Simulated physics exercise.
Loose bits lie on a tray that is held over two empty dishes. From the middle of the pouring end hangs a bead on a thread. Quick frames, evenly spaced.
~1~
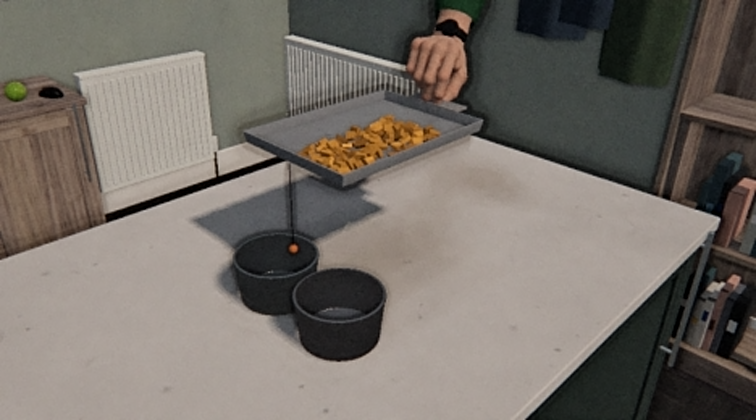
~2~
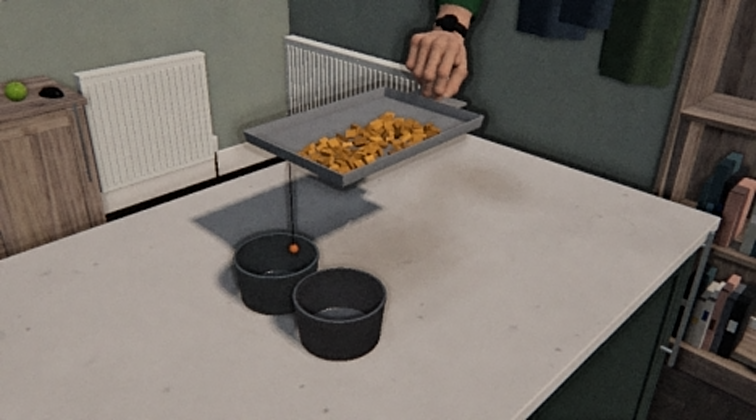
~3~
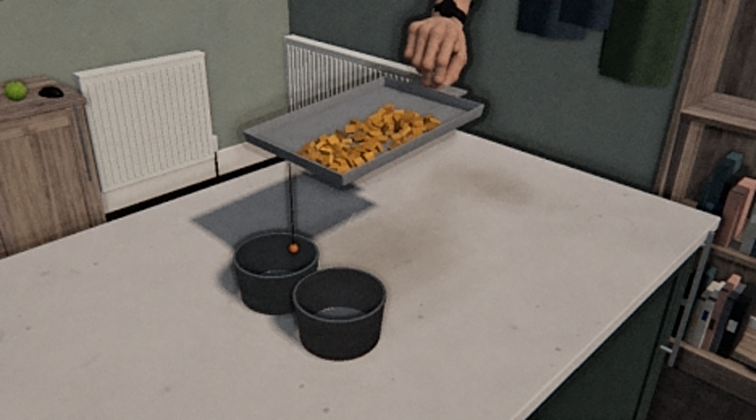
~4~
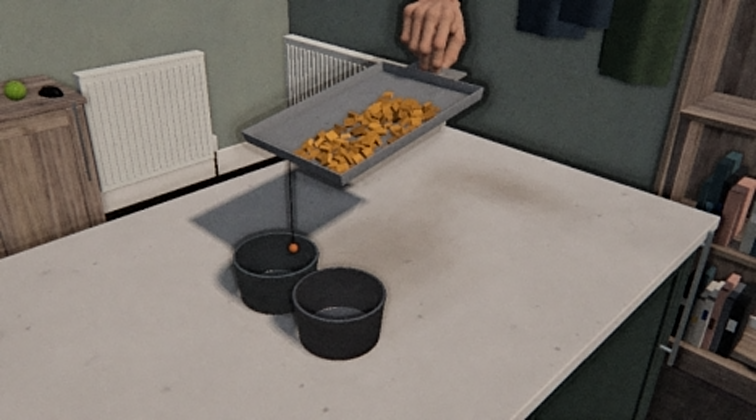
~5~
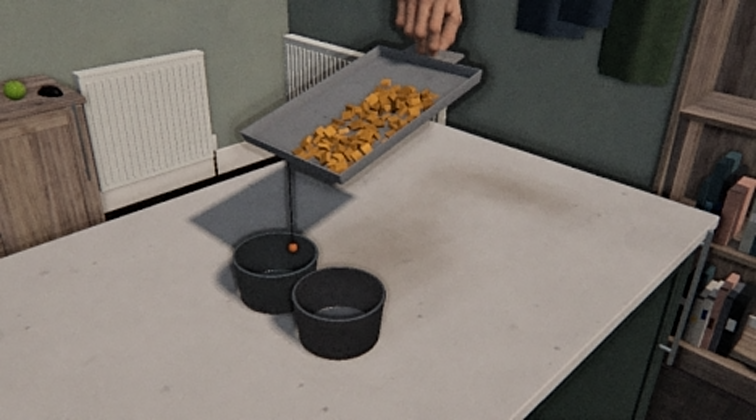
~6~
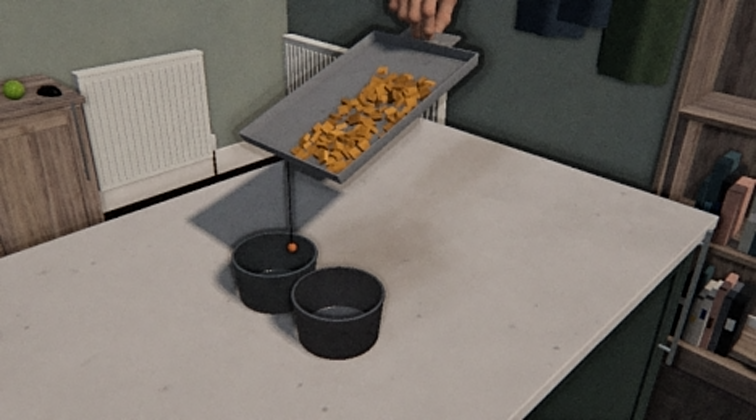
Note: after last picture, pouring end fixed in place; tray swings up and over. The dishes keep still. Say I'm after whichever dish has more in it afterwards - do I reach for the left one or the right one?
My bet is the dish over on the left is left holding more.
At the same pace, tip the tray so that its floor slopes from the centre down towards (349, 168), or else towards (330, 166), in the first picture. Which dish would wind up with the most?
So: The right-standing dish on the first go, the right-standing dish on the second.
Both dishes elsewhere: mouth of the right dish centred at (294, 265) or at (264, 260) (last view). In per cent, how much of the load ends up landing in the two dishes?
Roughly 40 per cent, then roughly 50 per cent.
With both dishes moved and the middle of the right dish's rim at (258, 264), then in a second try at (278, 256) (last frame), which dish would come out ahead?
Result for the first try: The dish on the right side; for the second: The dish on the right side.
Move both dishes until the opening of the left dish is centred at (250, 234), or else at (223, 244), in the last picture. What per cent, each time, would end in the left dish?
First placement: 10 per cent; second placement: 10 per cent.
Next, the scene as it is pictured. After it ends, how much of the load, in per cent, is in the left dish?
Around 30 in every hundred pieces.
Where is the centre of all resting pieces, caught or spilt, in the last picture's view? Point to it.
Last view, resting centre - approx. (265, 308).
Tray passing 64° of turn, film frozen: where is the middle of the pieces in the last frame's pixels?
Load centre: Approx. (303, 145).
Shortly afterwards, tray tipped steeply; all but a few on the tray; only a few in the air.
Next, tray tipped past a quarter turn; near a third on the tray; a little in the right dish; a little in the left dish; near a quarter outside both; near a quarter in the air.
Some moments later, tray tipped past a quarter turn; a little in the right dish; near a third in the left dish; near half outside both.
In the end, tray tipped past a quarter turn; a little in the right dish; near a third in the left dish; near half outside both.
